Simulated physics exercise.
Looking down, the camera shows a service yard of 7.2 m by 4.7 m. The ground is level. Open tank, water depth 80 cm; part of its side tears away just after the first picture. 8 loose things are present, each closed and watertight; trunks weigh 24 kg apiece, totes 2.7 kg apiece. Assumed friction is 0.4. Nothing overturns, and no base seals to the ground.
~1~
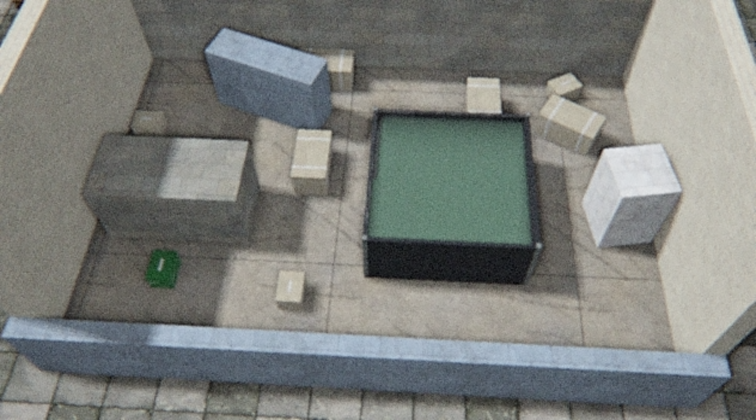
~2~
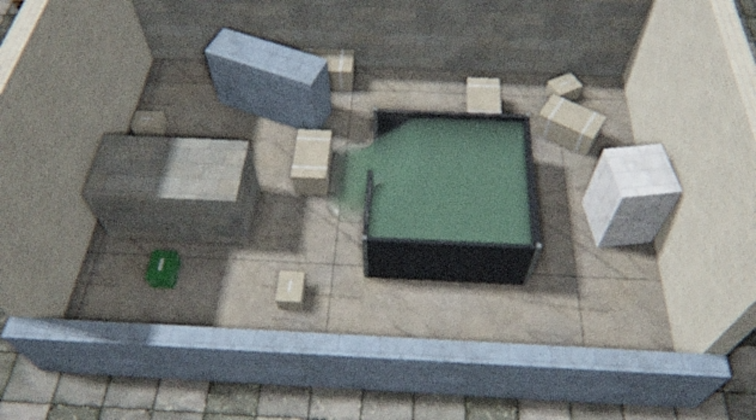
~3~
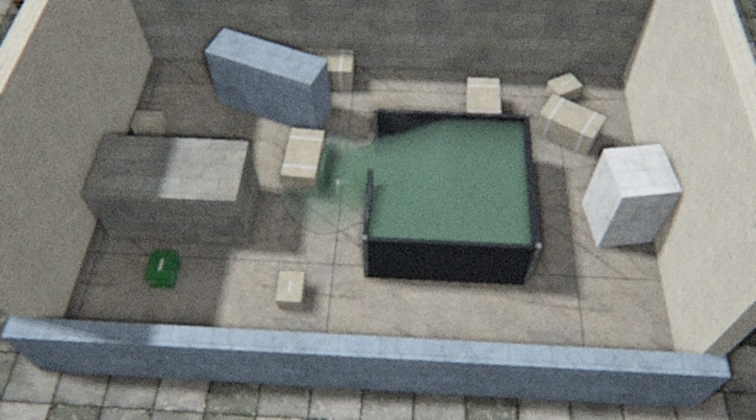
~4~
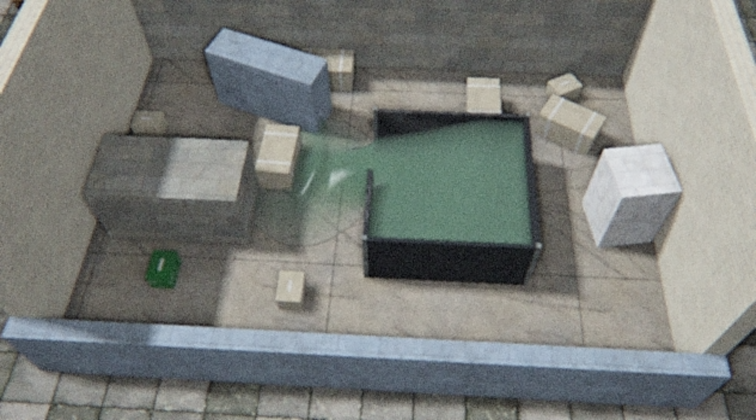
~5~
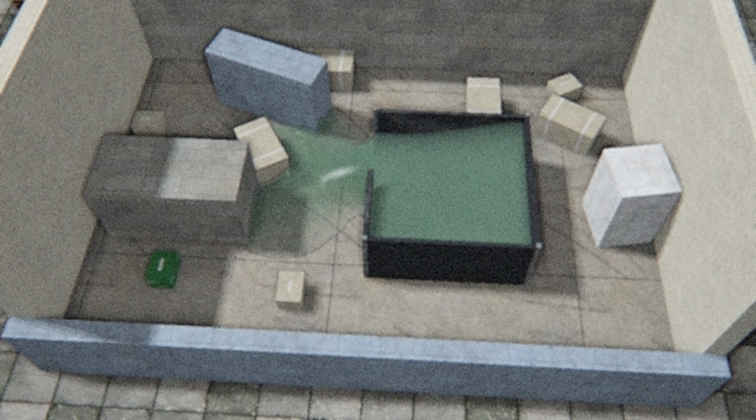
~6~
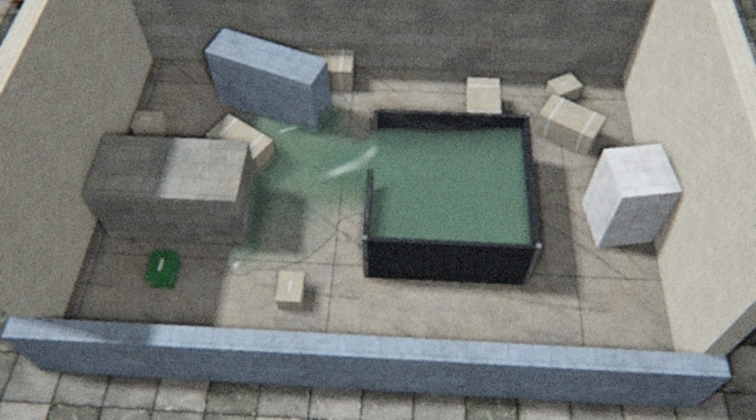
Water pours through a gap torn in the left side of a dark open tank in a walled yard, pushing a nearby pale box leftward and turning it beside a large grey block, while the green object stays still.
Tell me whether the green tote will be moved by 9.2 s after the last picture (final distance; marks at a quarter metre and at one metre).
As for the green tote, it winds up far off.
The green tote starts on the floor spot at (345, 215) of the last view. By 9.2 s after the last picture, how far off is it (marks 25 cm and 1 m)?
It goes a long way.
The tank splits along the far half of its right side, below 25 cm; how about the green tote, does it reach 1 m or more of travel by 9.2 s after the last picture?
So, for the green tote: It shifts a small amount.
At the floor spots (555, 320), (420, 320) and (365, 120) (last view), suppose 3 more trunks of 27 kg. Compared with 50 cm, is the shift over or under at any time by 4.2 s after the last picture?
First within, then beyond, then beyond.
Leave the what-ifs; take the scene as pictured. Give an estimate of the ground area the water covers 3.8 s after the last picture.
Near 27 m2 in all.
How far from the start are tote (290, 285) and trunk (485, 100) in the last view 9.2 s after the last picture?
Taking them in turn, the shifts are 350 cm and 80 cm.
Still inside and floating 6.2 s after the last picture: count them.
Count: 8.
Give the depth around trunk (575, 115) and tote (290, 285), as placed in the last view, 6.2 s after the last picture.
I'd put it at 9 cm and 7 cm respectively.
Then, 1.2 s after the last picture the green tote is near (161, 265), 0.0 m from its start, aground; 2 afloat.
Then, 3.8 s after the last picture the green tote is near (239, 251), 1.0 m from its start, afloat; 3 afloat.
Then, 6.2 s after the last picture the green tote is near (397, 325), 3.0 m from its start, afloat; 8 afloat.
Then, 9.2 s after the last picture the green tote is near (642, 286), 5.7 m from its start, afloat; 8 afloat.
